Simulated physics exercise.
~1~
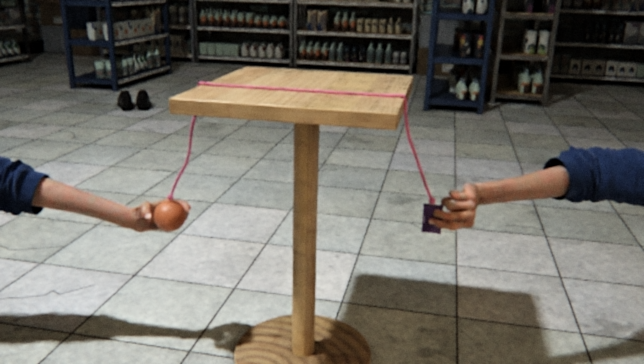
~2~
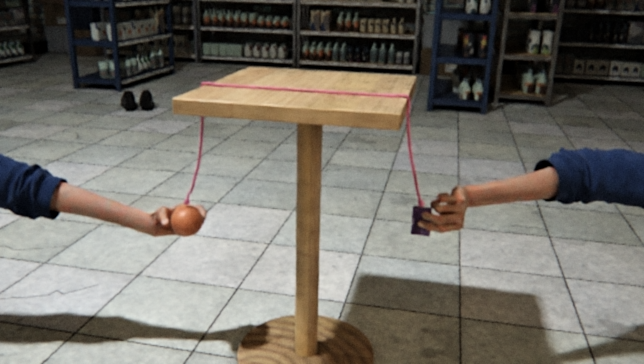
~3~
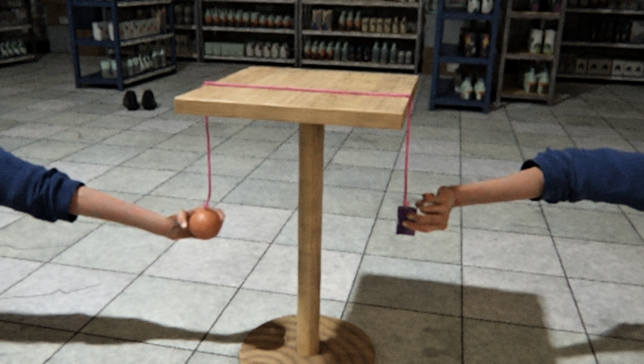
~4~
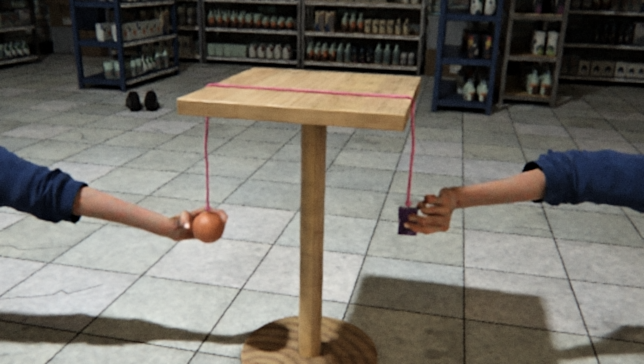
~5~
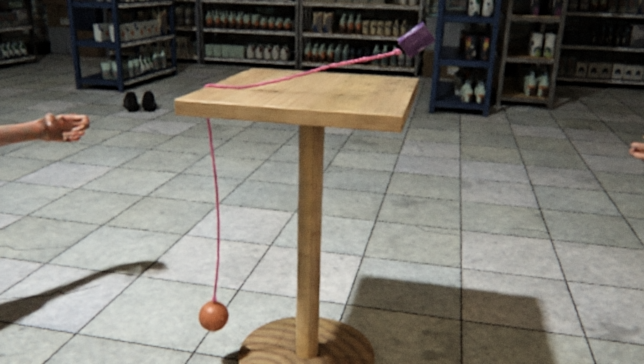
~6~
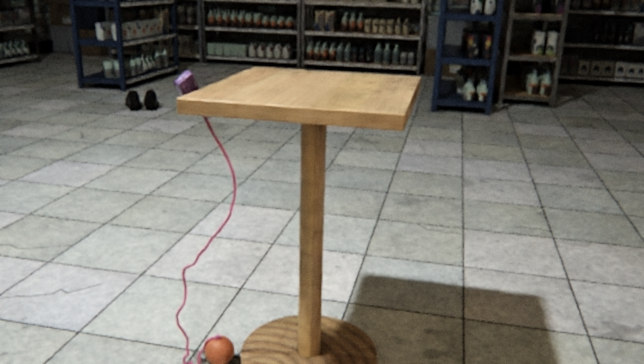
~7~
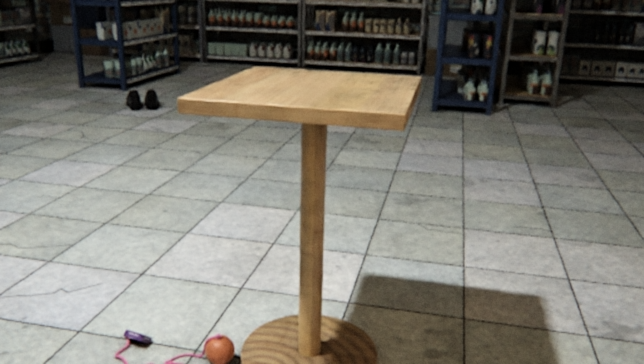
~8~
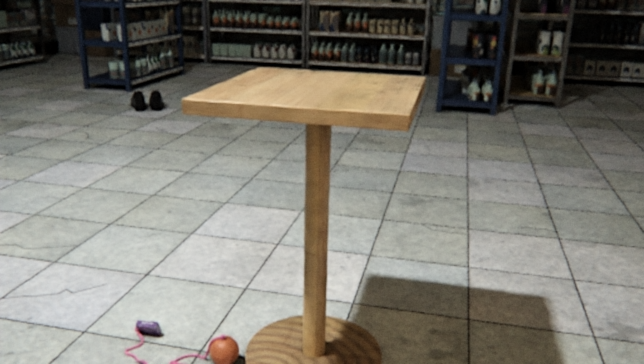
A square wooden pedestal table stands on a grey tiled floor, seen from slightly above by a gently swaying camera, with shelves of bottles and shoes behind. A pink string lies across its top, tied to an orange ball-like fruit at left and a small dark purple box at right, each held by a blue-sleeved arm. The hands ease inward, then let go and withdraw. The orange drops, pulling the box up and over the tabletop. The orange reaches the floor by the base, and the box tips off the left edge. Both end on the floor at left, the string beside them.
